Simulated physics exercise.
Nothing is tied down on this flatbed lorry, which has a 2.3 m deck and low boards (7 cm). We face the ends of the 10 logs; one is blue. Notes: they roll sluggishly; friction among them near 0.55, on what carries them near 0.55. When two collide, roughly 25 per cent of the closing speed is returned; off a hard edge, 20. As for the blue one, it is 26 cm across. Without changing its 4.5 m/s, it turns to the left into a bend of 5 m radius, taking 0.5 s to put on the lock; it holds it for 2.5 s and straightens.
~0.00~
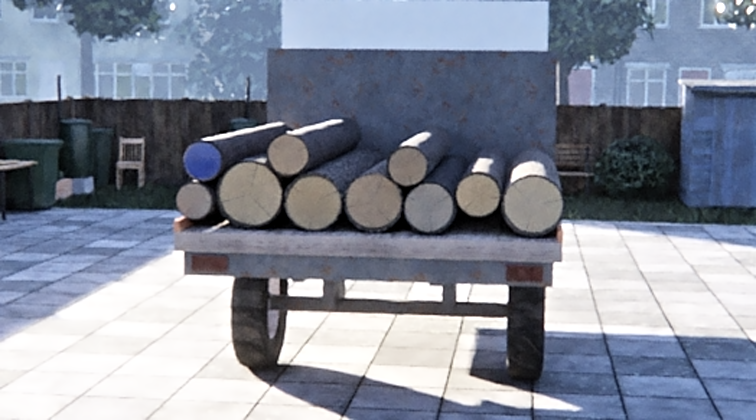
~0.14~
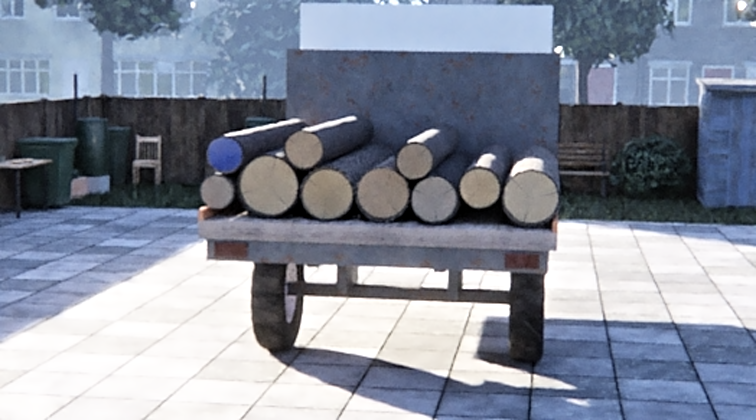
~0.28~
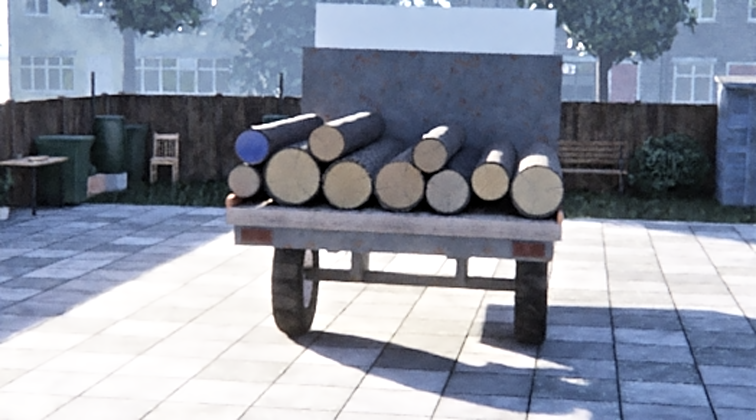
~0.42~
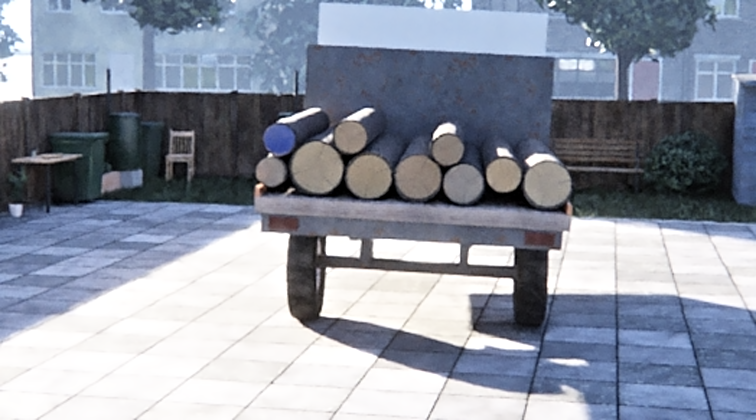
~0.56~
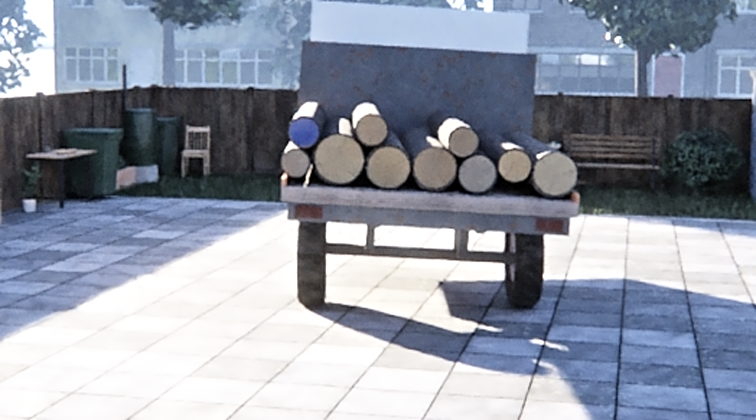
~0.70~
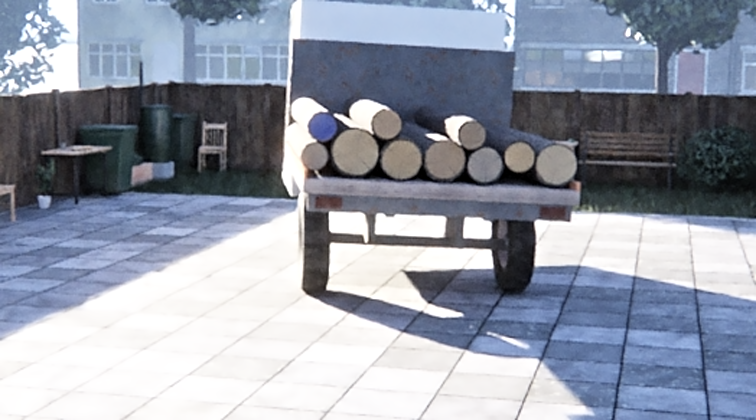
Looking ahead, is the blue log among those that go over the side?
It does not come off.
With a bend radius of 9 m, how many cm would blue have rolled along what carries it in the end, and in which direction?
Result: Around 0 cm rightwards.
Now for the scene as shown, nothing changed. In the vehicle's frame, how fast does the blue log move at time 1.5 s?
Reading: Roughly 0.0 m/s.
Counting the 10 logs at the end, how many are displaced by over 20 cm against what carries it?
Count: 0.
After 1.5 s, blue is up on others, 15 cm from the left edge; 0 off so far.
After 2.5 s, no change for blue; 0 off so far.
At rest (3.6 s), blue is up on others, 15 cm from the left edge; 0 off so far.
